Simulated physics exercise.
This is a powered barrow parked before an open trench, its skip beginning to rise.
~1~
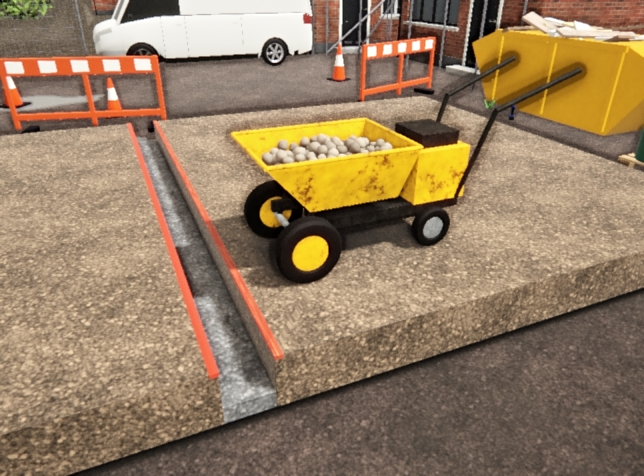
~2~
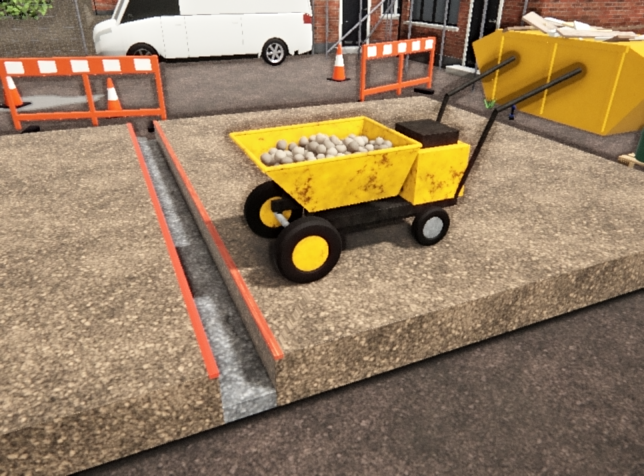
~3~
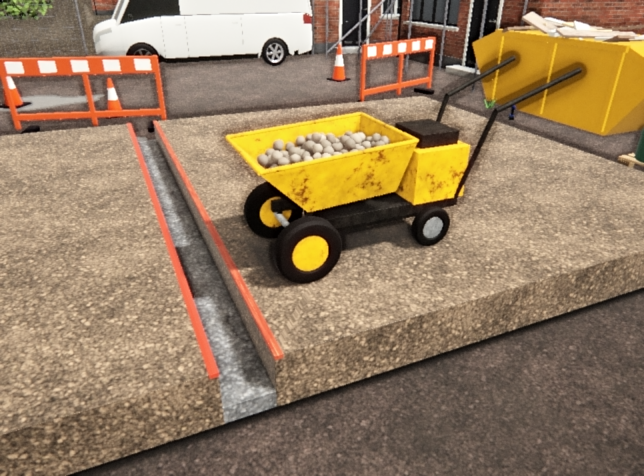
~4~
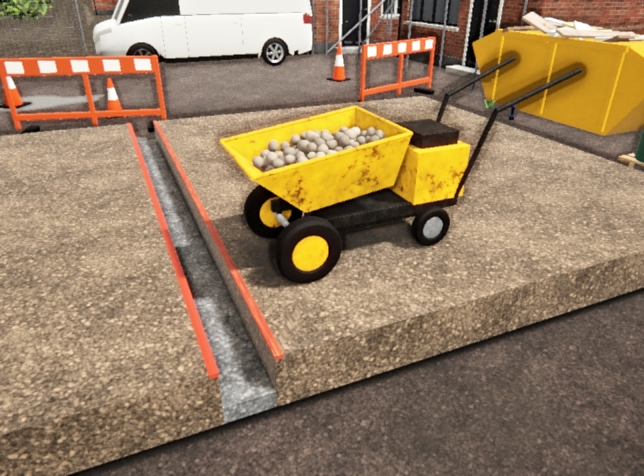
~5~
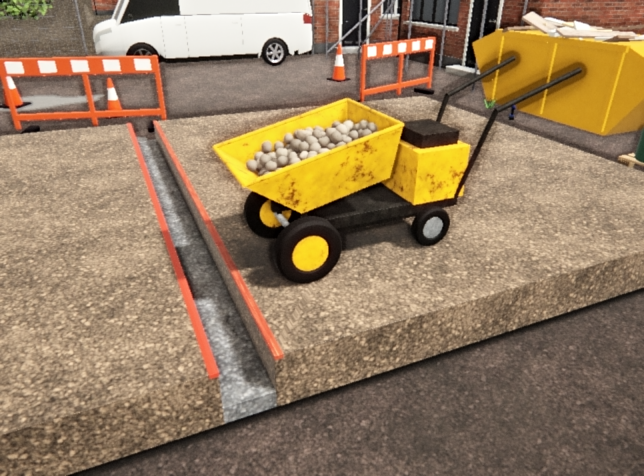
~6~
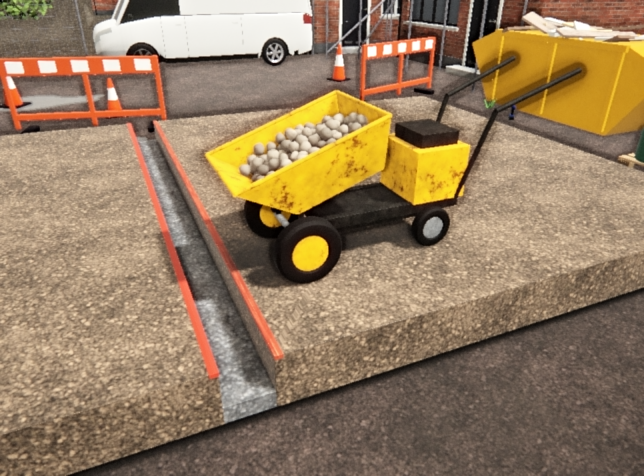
The yellow skip of a small powered barrow, loaded with rounded grey stones, sits almost level beside a narrow trench edged in orange. It tilts slowly forward to the left, its back end rising and its front lip dipping, until it is clearly slanted, while the wheels stay still.
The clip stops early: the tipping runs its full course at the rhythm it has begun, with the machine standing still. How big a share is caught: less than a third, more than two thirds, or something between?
The trench ends with less than a third of it.
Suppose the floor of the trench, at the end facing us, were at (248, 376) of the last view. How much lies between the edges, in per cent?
Close to 10 per cent.
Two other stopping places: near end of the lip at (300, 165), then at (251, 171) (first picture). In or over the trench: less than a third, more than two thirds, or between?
The first try: More than two thirds. The second: Less than a third.
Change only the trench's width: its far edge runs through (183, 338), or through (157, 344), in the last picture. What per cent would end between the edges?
First some 60, then 90 per cent.
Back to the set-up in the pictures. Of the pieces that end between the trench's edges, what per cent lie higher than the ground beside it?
Near 5 %.
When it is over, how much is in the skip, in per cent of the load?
Close to 20 per cent.
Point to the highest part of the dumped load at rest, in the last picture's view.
Close to (159, 266).
Just after the last frame, skip tipped steeply; every one in the skip.
A moment on, skip tipped right over; roughly two thirds in the skip; about a tenth in or heaped over the trench; roughly a third beyond it; just a few falling.
Further on, skip tipped right over; roughly a quarter in the skip; roughly a quarter in or heaped over the trench; roughly half beyond it.
When it is over, skip tipped right over; roughly a quarter in the skip; roughly a quarter in or heaped over the trench; roughly half beyond it.
